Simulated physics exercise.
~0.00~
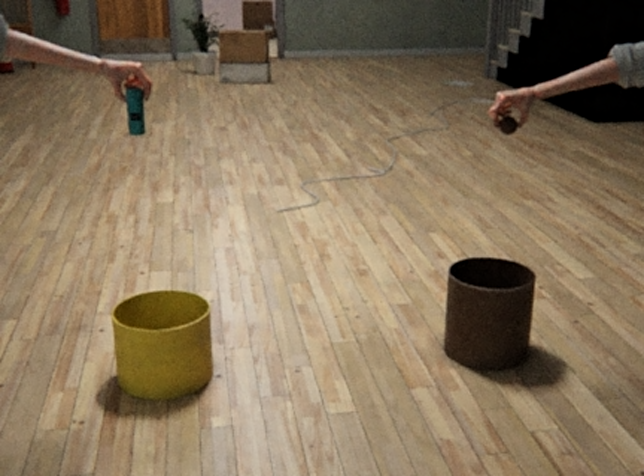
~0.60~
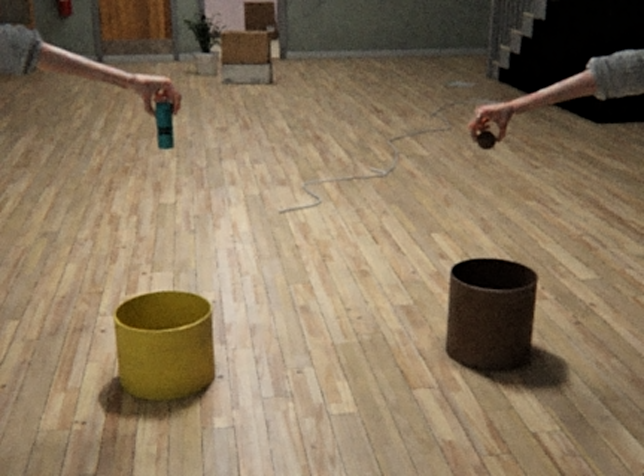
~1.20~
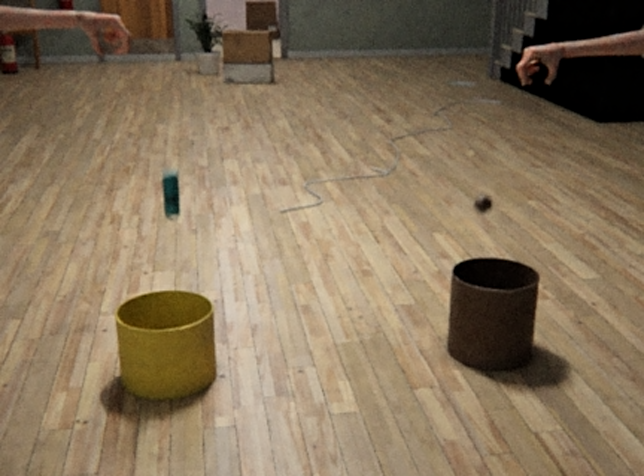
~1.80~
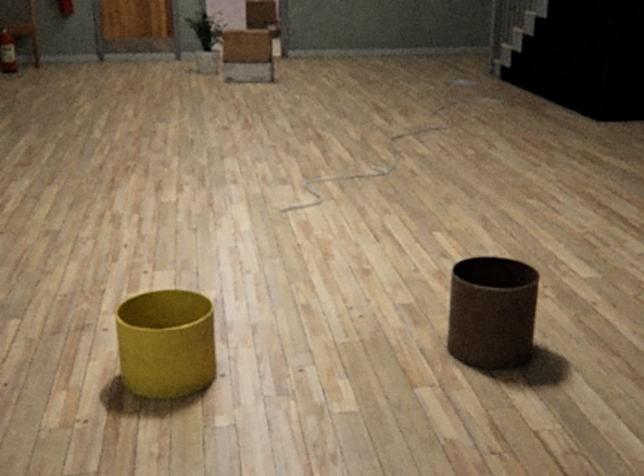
Turquoise shaker and small brown onion dropping from two hands above yellow and brown buckets, both ending up out of sight.
